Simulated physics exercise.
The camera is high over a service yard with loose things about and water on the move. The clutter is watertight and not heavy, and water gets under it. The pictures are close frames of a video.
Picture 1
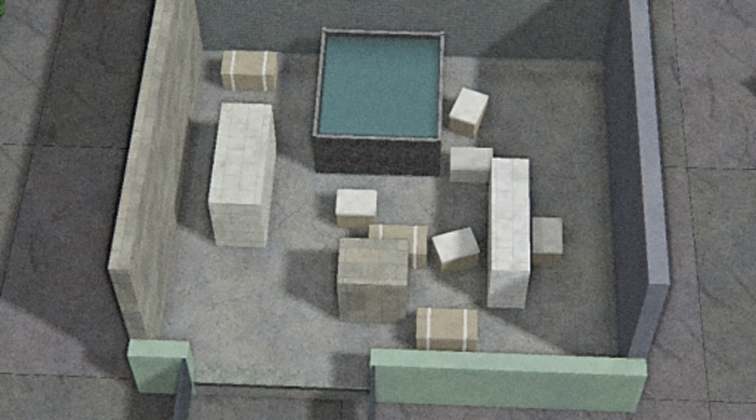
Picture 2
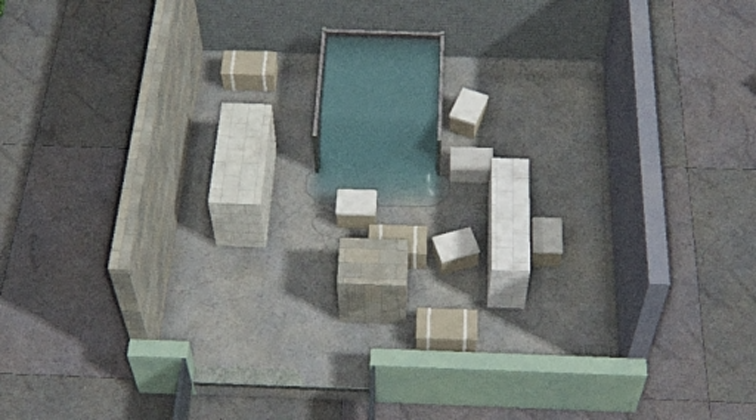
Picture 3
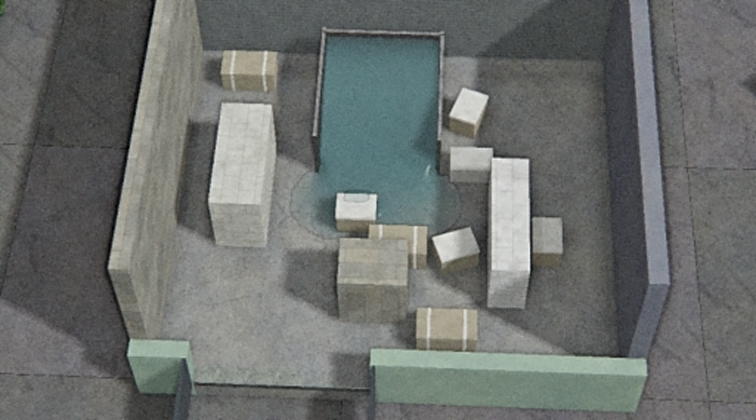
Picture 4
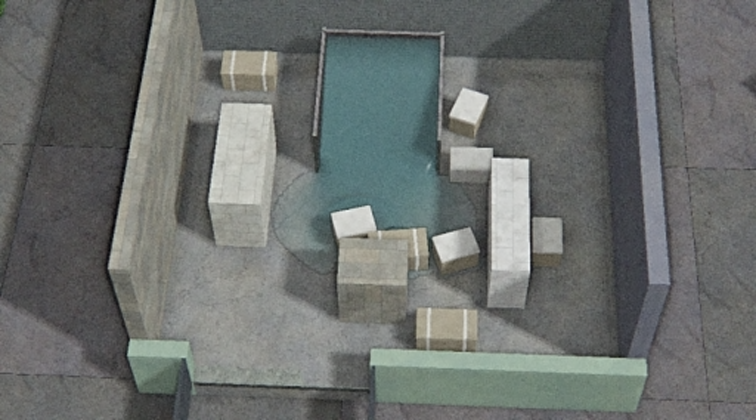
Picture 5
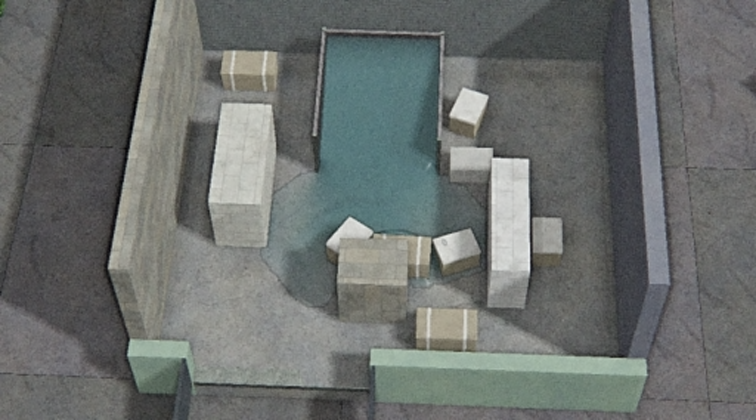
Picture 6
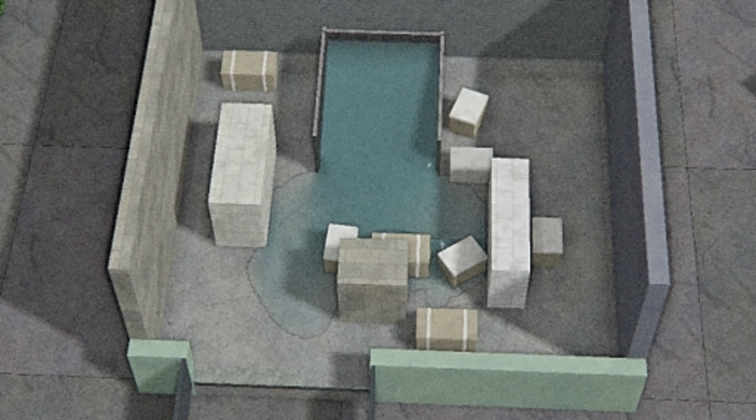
To begin with, teal water fills a walled tank in a yard scattered with pale boxes and larger blocks. The tank's near side is gone and water spreads across the floor among the boxes. A small white box turns and slides toward the viewer, then left, while another to its right shifts slightly.
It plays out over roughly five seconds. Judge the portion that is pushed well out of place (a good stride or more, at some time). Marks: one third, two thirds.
Share: Between one and two thirds.
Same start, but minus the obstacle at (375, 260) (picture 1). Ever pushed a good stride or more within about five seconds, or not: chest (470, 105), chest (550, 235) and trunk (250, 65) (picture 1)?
As listed: Less than that, not that far, less than that.
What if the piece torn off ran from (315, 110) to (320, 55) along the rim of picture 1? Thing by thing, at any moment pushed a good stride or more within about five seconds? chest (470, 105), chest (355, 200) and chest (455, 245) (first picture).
As listed: Not that far, never so far, short of that.
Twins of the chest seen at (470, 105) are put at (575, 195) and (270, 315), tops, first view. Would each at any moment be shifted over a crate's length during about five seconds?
In turn: Short of that, pushed that far.
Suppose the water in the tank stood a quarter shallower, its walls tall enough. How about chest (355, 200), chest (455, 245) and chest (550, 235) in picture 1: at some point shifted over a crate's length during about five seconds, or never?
In turn: Moved that far, shifted that much, less than that.
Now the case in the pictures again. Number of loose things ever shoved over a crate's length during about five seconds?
It comes to 4.
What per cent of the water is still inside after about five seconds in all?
About 72 per cent.
A moment on, 2 of 8 are well off their spots; 2 afloat.
Next, 3 of 8 are well off their spots; 2 afloat.
Later, 3 of 8 are well off their spots; 2 afloat.
In the end, 4 of 8 are well off their spots, and 4 have been at some point; 1 afloat.
